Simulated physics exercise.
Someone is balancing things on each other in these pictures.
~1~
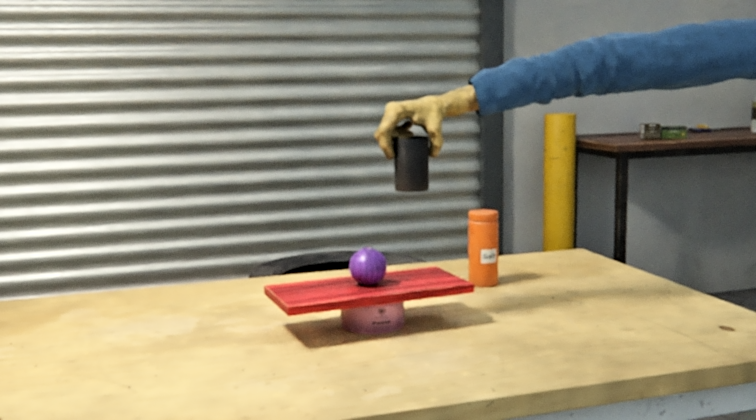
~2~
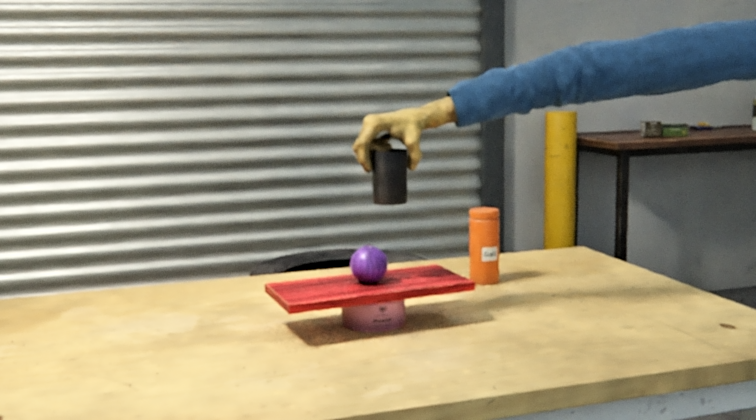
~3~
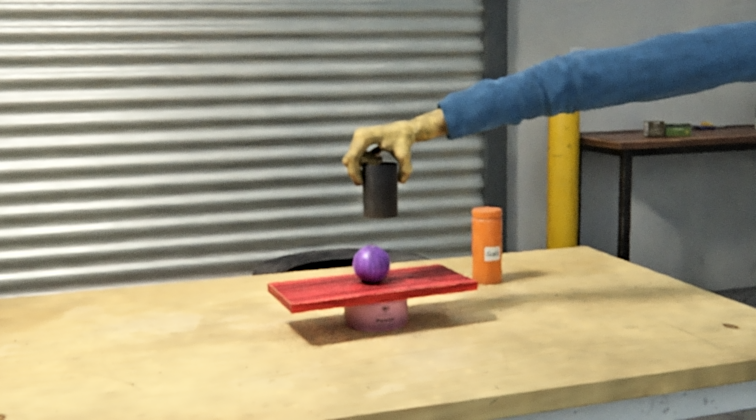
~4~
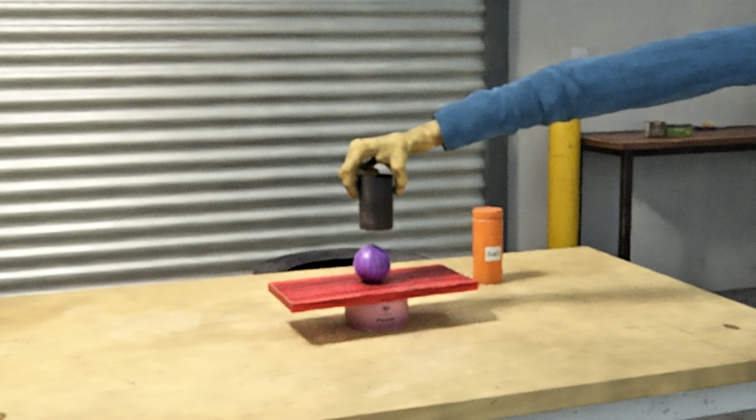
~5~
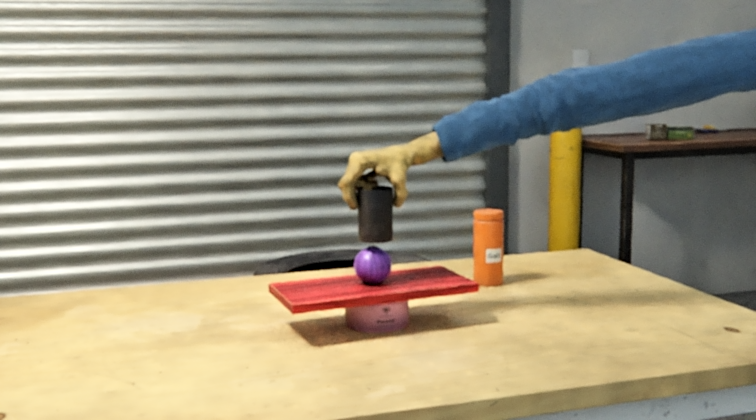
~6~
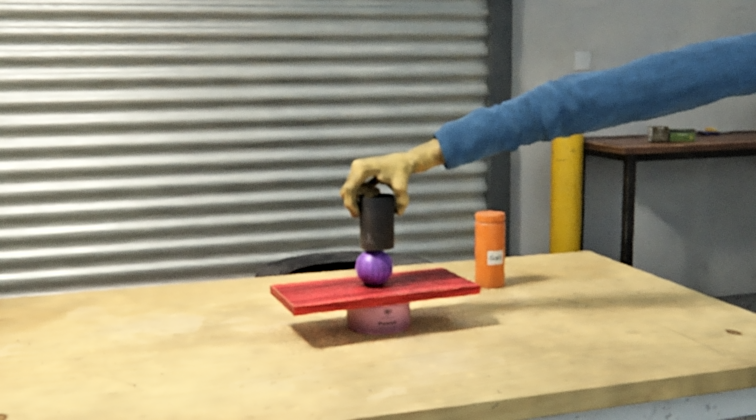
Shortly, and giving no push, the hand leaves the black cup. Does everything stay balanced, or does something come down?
Something comes down.
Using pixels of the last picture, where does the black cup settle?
The object finishes somewhere near (427, 263).
Then, 0.40 s after the last picture, black cup tipped 51° from how it was near (400, 227).
Then, 0.50 s after the last picture, black cup now fallen.
At rest, fallen, black cup; the other 4 in place. Seen from the same camera at the end, black cup near (427, 263). The pile comes apart.
